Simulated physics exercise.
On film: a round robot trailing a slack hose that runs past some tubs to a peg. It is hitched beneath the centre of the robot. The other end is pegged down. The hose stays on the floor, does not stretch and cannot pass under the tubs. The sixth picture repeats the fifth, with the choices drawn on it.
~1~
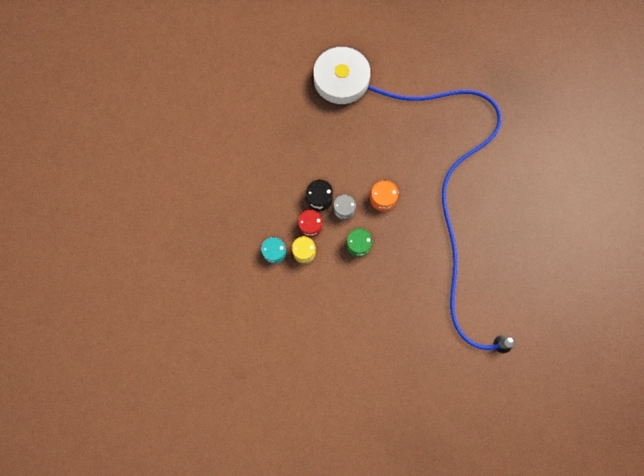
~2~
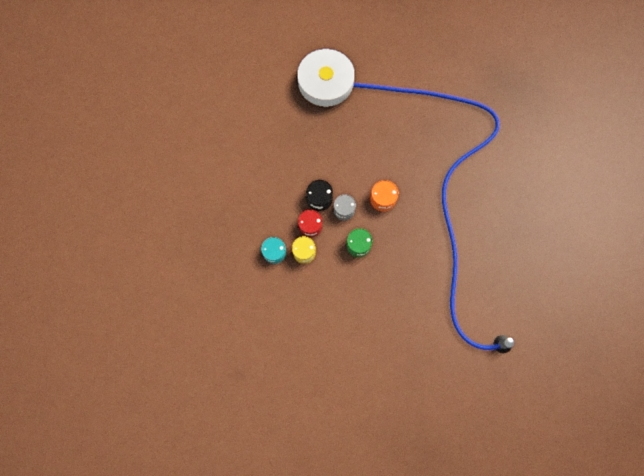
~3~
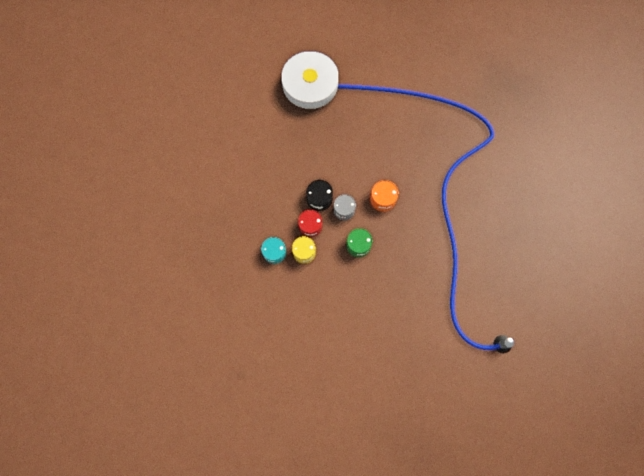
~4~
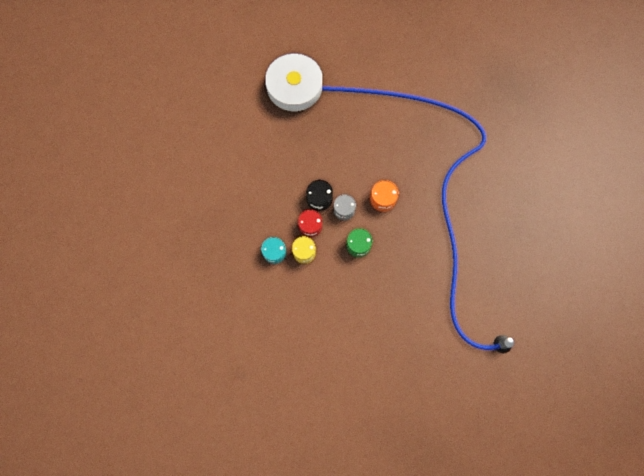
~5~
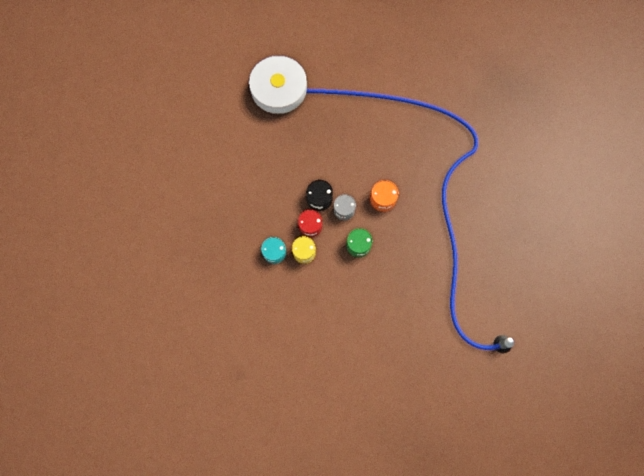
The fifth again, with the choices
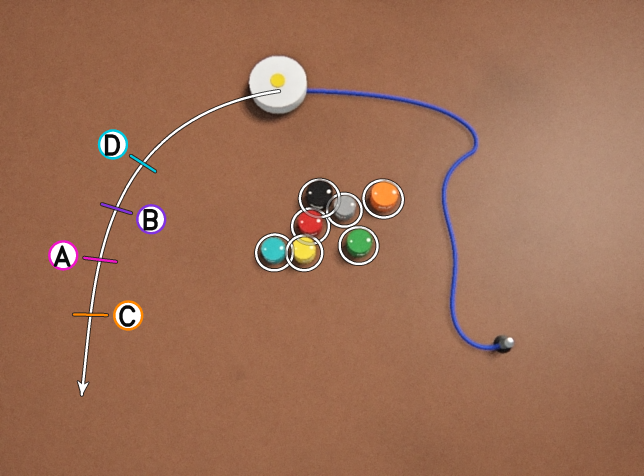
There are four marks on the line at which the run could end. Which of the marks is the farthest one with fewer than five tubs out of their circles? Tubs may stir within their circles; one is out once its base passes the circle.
No farther than C.
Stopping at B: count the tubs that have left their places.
The count is none.
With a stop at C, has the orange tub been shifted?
By then, yes.
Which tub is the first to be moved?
The orange tub.
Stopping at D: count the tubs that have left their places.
The count is none.
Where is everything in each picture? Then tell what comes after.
In the first frame, robot (342, 77); peg (506, 344); red tub (310, 224).
In the second frame, robot (326, 79); grey tub (345, 208).
In the third frame, robot (310, 81); black tub (320, 195).
In the fourth frame, robot (294, 84); yellow tub (304, 250).
In the fifth frame, robot (279, 86); peg (506, 344); red tub (310, 224); grey tub (345, 208).
On the copy, A at (100, 260); B at (116, 209); C at (91, 315); D at (143, 163); the route from (279, 91) via (123, 196) to (82, 395).
On C. First, robot (176, 125).
Then, robot (109, 214).
Finally, robot (86, 313); red tub (308, 229); black tub (321, 208); orange tub (366, 220); two over the rings.
By contrast, A is within the limit but short; B is within the limit but short; D is within the limit but short.
